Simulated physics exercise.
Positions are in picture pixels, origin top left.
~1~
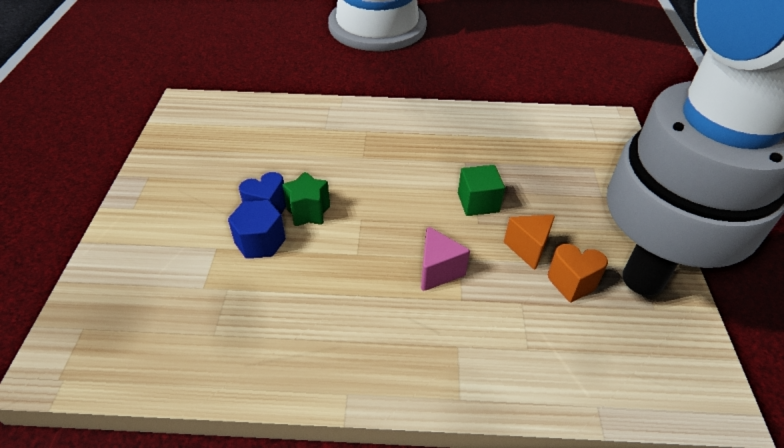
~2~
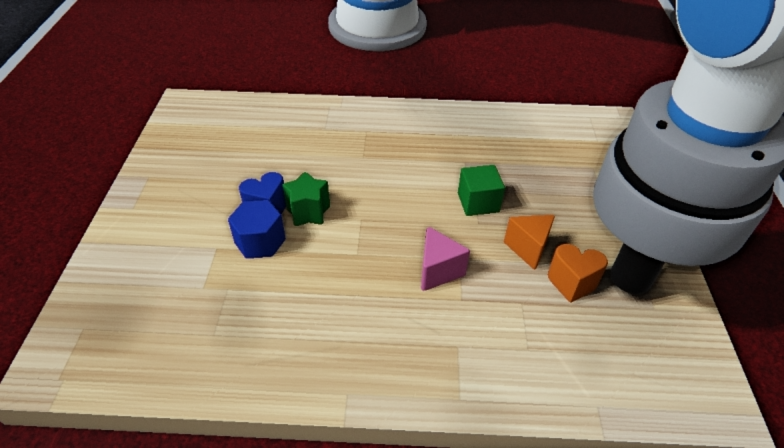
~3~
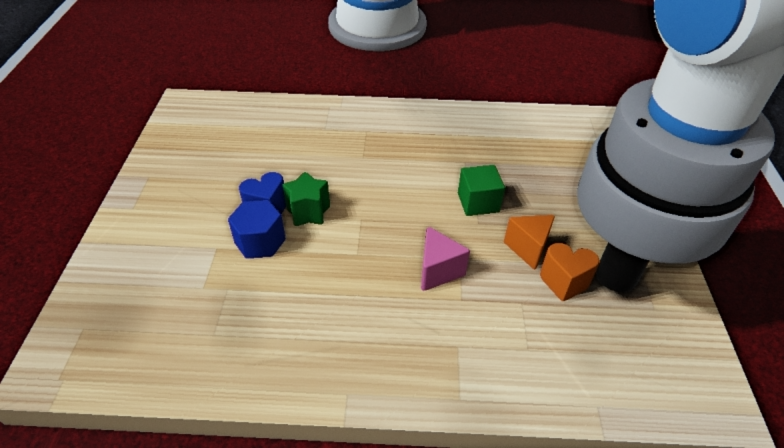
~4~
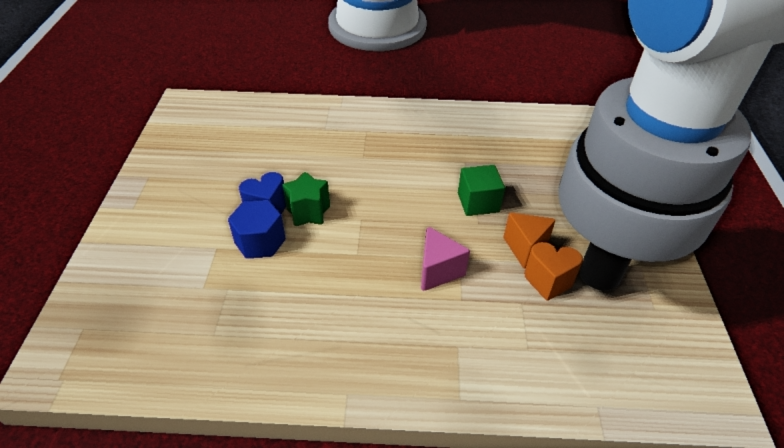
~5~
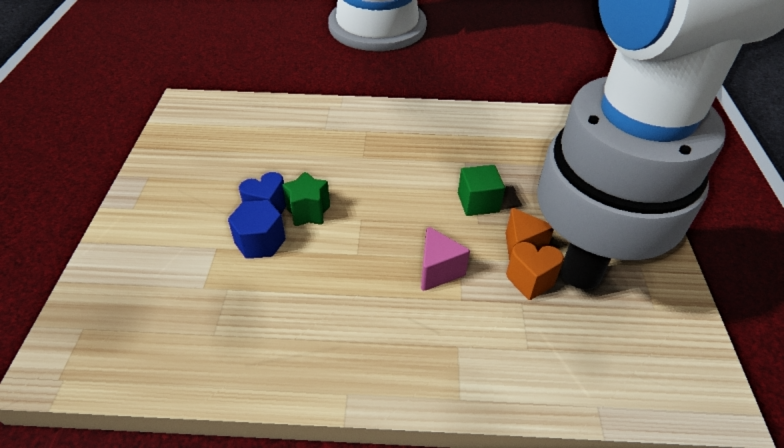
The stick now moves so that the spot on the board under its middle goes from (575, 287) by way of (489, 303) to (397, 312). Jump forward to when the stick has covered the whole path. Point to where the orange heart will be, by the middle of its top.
At the end it should sit near (461, 245).
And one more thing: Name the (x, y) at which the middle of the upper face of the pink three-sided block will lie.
The centre of its top will be at (423, 235).
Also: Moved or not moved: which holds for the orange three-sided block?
From what I can tell, it will keep its place.
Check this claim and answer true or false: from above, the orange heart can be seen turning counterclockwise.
The statement is false.
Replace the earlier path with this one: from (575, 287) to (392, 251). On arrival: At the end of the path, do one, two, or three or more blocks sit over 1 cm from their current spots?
Once the path ends, two blocks will have shifted.
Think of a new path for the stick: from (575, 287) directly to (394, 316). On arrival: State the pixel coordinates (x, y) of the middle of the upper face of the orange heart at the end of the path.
The spot you're after is about (452, 246) in the image.
What follows on the original path. One third of the way, stick at (522, 287); pink three-sided block at (437, 246); orange heart at (484, 252), turned 45° clockwise.
Two thirds of the way, stick at (461, 294); pink three-sided block at (423, 235), turned 50° anticlockwise; orange heart at (461, 245), turned 120° clockwise.
At the end, stick at (397, 300); pink three-sided block at (423, 235), turned 50° anticlockwise; orange three-sided block still; orange heart at (461, 245), turned 120° clockwise.
